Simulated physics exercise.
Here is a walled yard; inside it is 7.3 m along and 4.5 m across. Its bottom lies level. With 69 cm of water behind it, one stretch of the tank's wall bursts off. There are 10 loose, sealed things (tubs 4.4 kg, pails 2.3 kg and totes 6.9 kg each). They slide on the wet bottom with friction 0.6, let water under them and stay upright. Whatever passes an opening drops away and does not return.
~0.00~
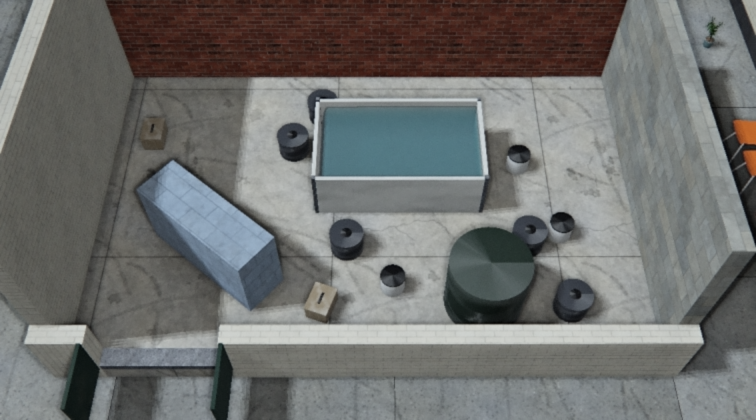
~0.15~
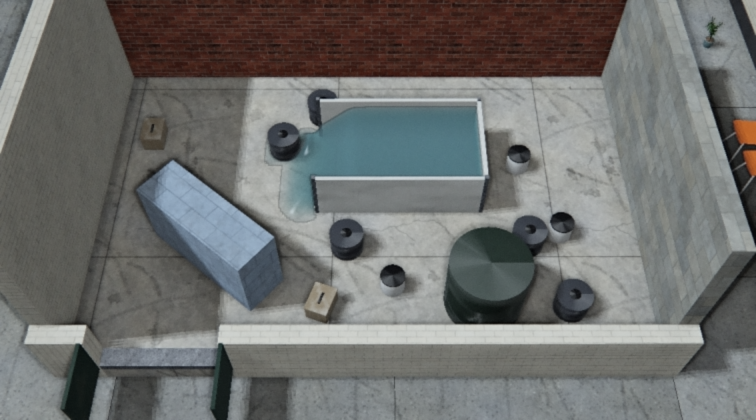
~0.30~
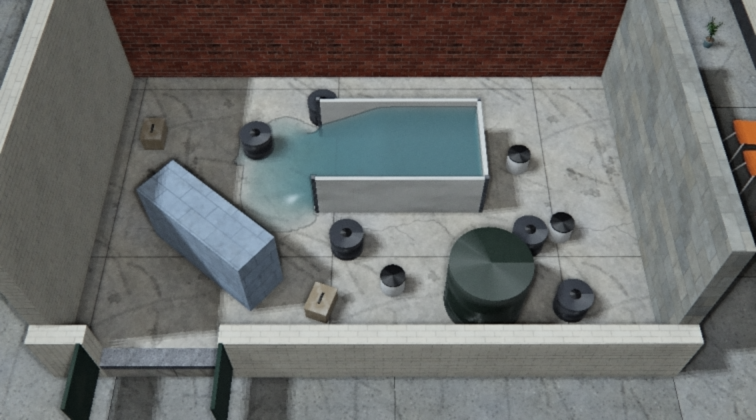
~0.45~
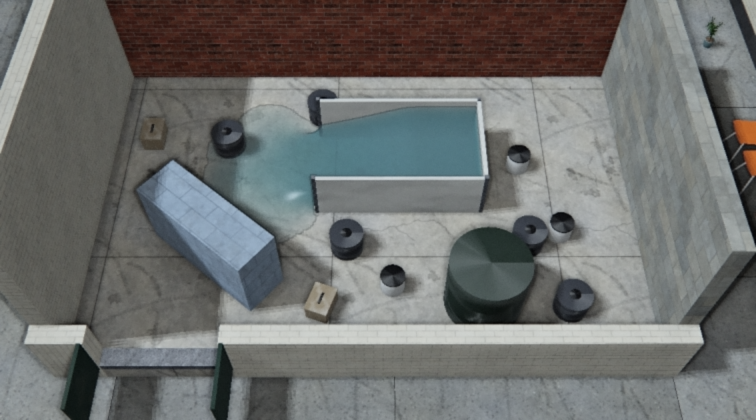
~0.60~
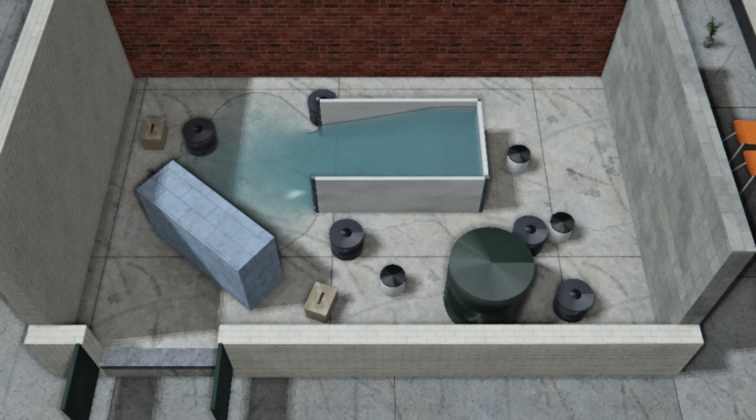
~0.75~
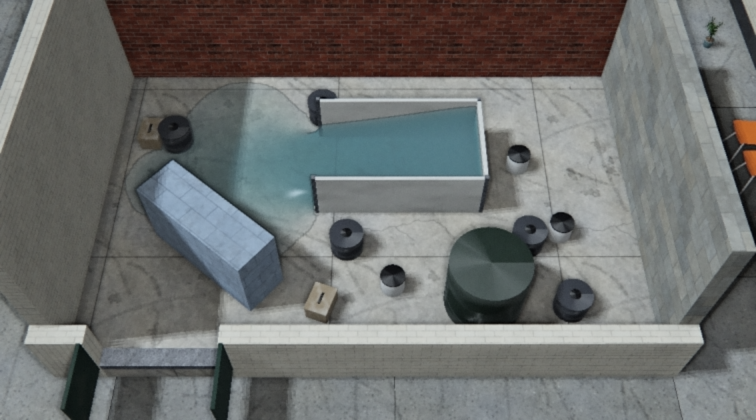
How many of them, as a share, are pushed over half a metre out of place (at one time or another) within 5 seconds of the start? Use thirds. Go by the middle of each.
It is between one and two thirds.
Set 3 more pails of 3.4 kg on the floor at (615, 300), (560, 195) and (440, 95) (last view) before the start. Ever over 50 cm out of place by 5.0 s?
In turn: Less, short of it, more.
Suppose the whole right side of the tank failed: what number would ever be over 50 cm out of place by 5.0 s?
In that case 6 of them.
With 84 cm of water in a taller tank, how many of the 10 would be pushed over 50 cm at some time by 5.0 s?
Then 5.
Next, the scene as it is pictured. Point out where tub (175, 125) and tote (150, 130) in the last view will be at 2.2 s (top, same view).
Around (158, 79) and (128, 79).
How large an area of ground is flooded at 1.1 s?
Some 10.5 m2.
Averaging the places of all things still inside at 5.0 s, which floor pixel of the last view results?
Near (422, 216).
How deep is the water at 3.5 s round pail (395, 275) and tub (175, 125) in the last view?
About 3 and 19 cm.
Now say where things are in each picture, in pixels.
The first picture shows a tub at (293, 135), on the bottom; a tote at (152, 129), on the bottom; 2.9 m2 under water; 0 of 10 have shifted.
The second picture shows a tub at (283, 134), on the bottom, 14 cm from its start; a tote at (152, 129) rests on the ground; water covers 3.6 m2; 1 of 10 have shifted.
The third picture shows a tub at (255, 133) rests on the ground, 53 cm from its start; a tote at (152, 129), on the bottom; 4.7 m2 under water; 1 of 10 have shifted.
The fourth picture shows a tub at (227, 132) rests on the ground, 94 cm from its start; a tote at (152, 129), on the bottom; 6.0 m2 under water; 1 of 10 have shifted.
The fifth picture shows a tub at (198, 130), on the bottom, 135 cm from its start; a tote at (152, 129) rests on the ground; 7.3 m2 under water; 1 of 10 have shifted.
The sixth picture shows a tub at (173, 127) rests on the ground, 172 cm from its start; a tote at (150, 128) rests on the ground, 3 cm from its start; 8.6 m2 under water; 1 of 10 have shifted.
After 1.1 s 1 of 10 are over 50 cm from their spots; 1 afloat.
After 2.2 s 2 of 10 are over 50 cm from their spots; 2 afloat.
After 3.5 s 3 of 10 are over 50 cm from their spots; 2 afloat.
After 5.0 s 5 of 10 are over 50 cm from their spots, and 5 have been at some point; 4 afloat.
